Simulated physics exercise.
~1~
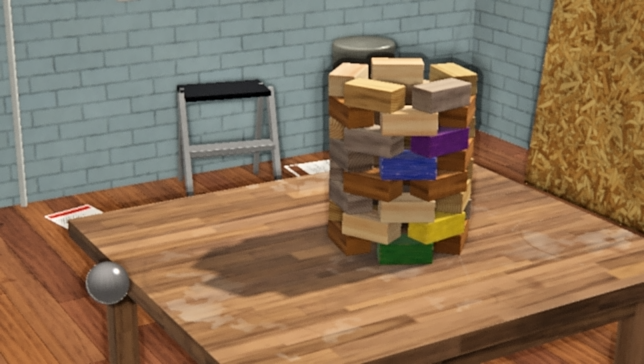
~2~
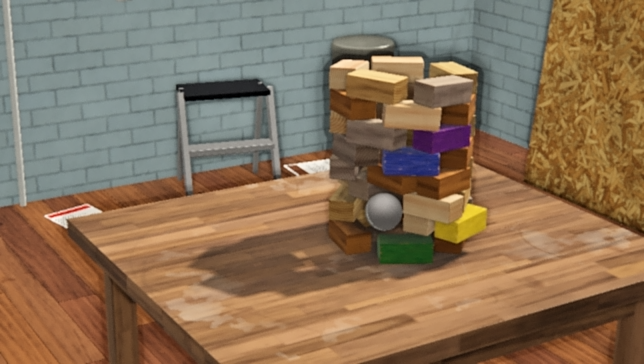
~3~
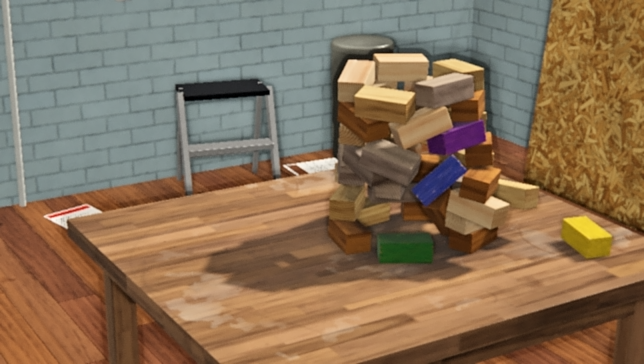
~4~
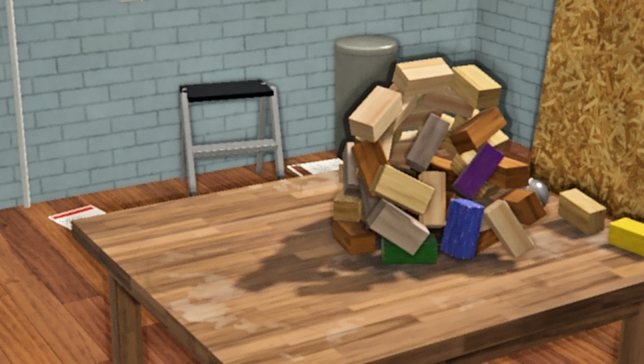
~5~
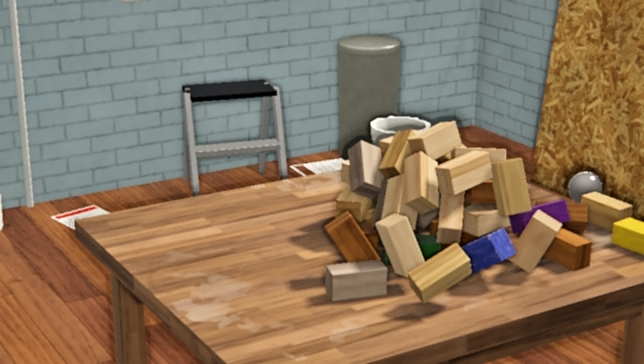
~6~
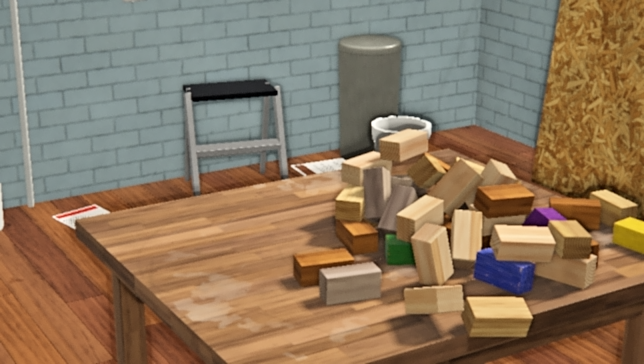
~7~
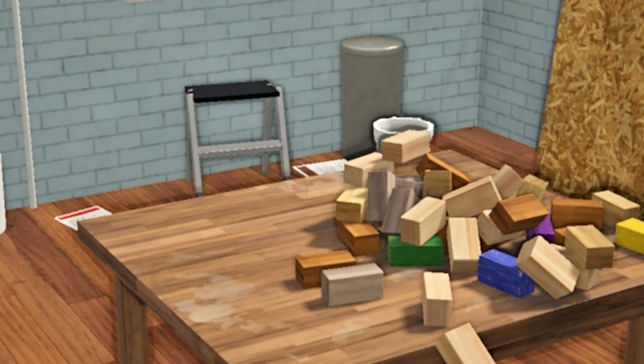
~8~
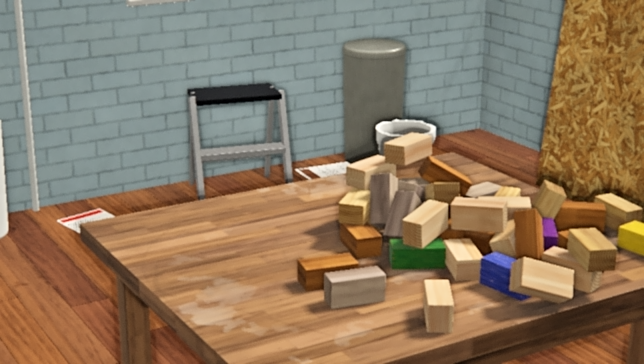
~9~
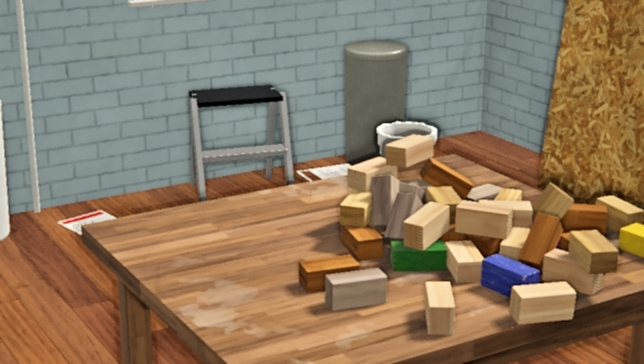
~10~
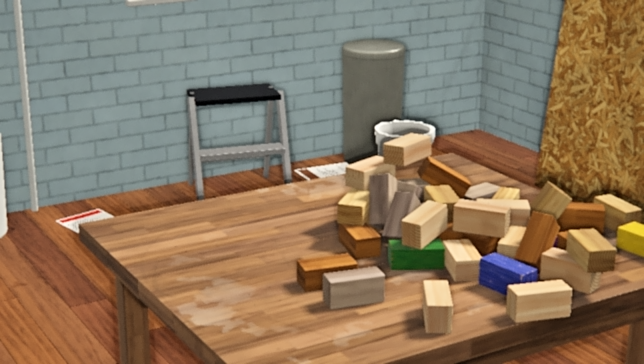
At first, a round tower of wooden blocks, mostly tan and brown with a few coloured ones, stands on a wooden table as a steel ball approaches from the left. The ball strikes low in the tower, pushing the yellow block outward. That block slides off to the right while the tower bulges and leans the same way. The upper blocks then drop and tumble, the blue and purple ones among them, as the ball emerges on the right. Finally, the blocks lie in a low, messy heap, with yellow at the right edge and green still in place.
